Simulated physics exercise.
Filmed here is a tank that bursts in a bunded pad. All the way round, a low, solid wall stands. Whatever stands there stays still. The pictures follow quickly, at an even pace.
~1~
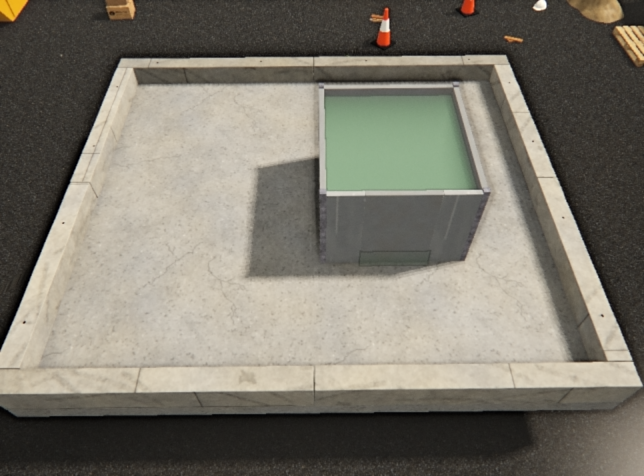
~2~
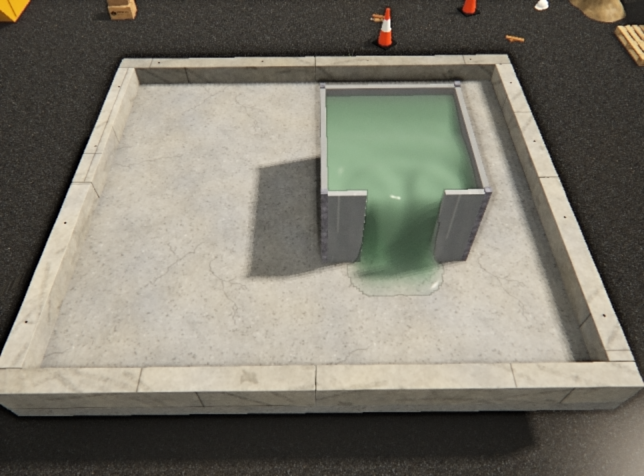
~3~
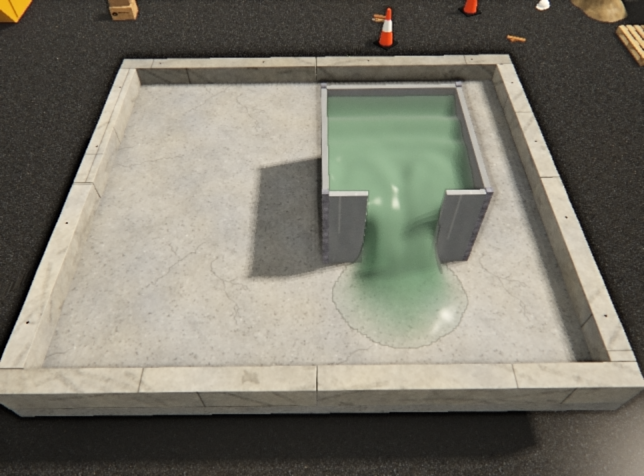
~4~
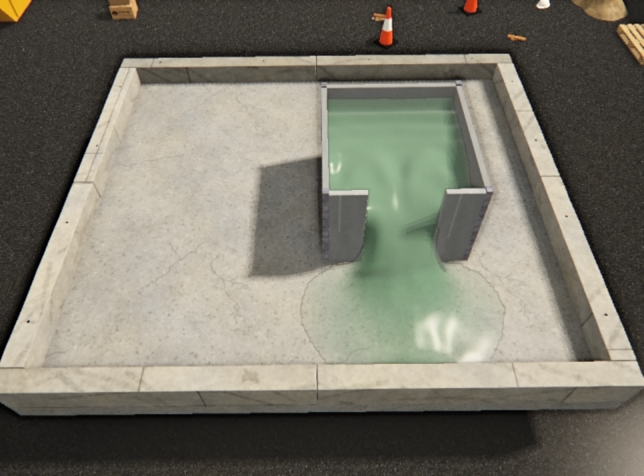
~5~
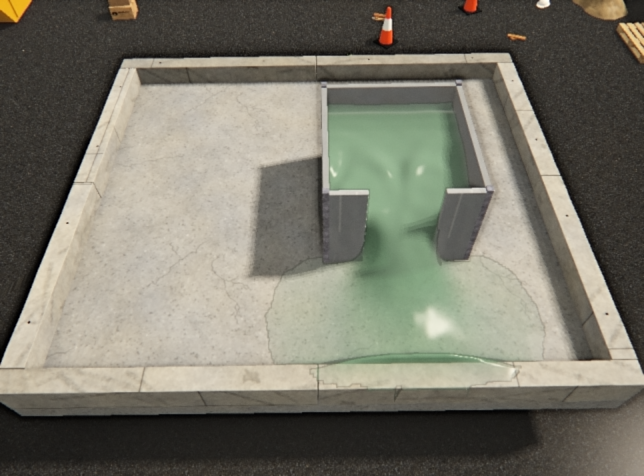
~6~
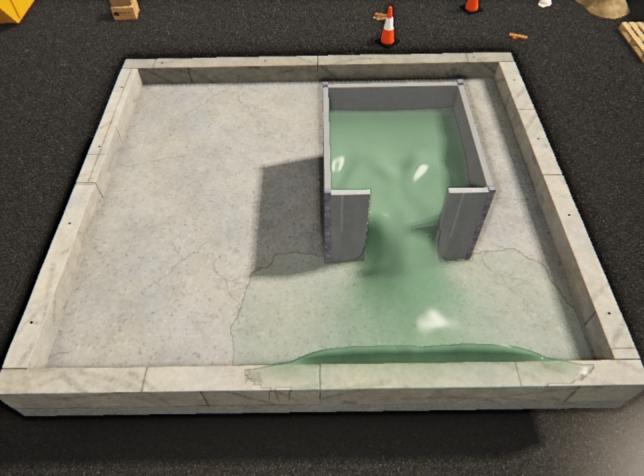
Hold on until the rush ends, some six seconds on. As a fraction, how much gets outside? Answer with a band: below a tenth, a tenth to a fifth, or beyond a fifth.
A tenth to a fifth.
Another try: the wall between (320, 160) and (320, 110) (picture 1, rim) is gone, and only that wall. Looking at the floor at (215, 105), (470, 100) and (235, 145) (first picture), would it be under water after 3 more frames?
Taking them as listed, I'd say drenched, unwetted and drenched.
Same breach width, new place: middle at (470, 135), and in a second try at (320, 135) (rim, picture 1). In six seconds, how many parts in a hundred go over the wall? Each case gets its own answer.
Near 18 per cent, then near 4 per cent.
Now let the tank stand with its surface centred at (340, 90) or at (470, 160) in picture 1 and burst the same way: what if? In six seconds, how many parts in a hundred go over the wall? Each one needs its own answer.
8 %, then 24 %.
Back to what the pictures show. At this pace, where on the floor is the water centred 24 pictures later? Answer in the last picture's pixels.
That puts it at around (339, 217).
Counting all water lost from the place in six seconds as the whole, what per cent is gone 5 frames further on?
My guess would be around 35 percent.
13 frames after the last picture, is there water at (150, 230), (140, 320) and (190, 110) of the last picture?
First spot swamped, second spot swamped, third spot high and dry.
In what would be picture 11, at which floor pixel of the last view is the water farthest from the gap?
My pick would be pixel (44, 379).
A moment on, water covers 25 % of the floor; the low wall has let 1 % over.
Next, water covers 30 % of the floor; the low wall has let 5 % over.
Then, water covers 50 % of the floor; the low wall has let 13 % over.
Later, water covers 70 % of the floor; the low wall has let 14 % over.
In the end, water covers 80 % of the floor; the low wall has let 14 % over.
